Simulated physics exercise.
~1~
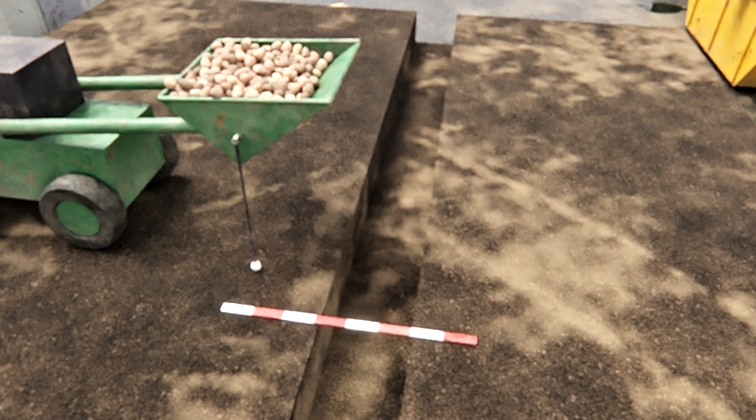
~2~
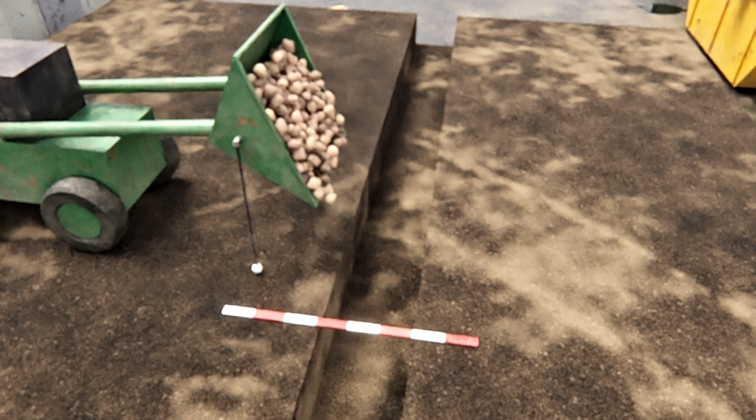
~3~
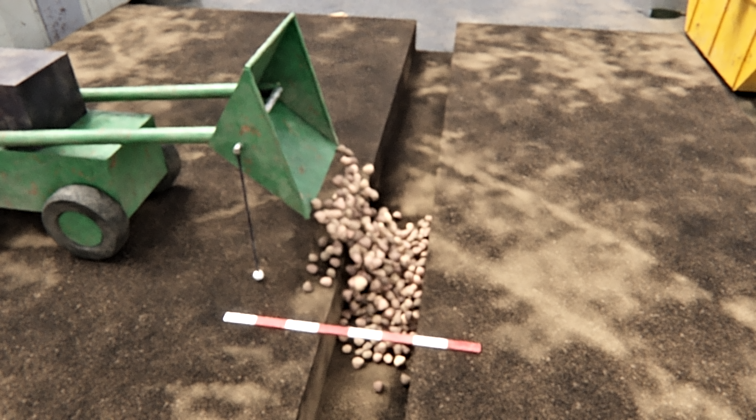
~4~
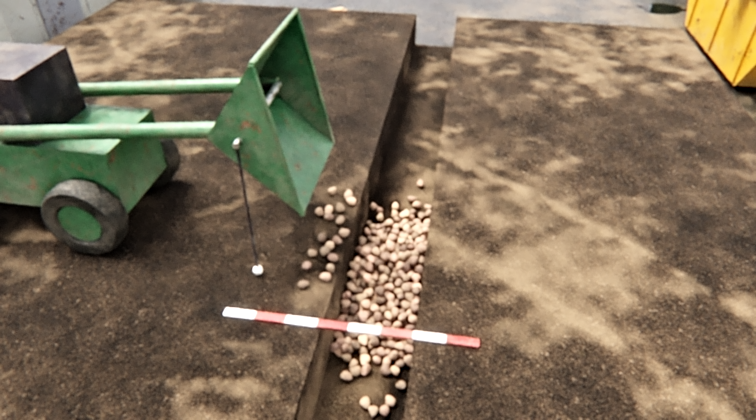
The video shows a green loader tipping its bucket of round brownish stones forward, sending them tumbling down to the right into a straight-sided trench beside a red and white striped staff, until the bucket is empty and most stones lie in the trench, with a few scattered on its left edge.
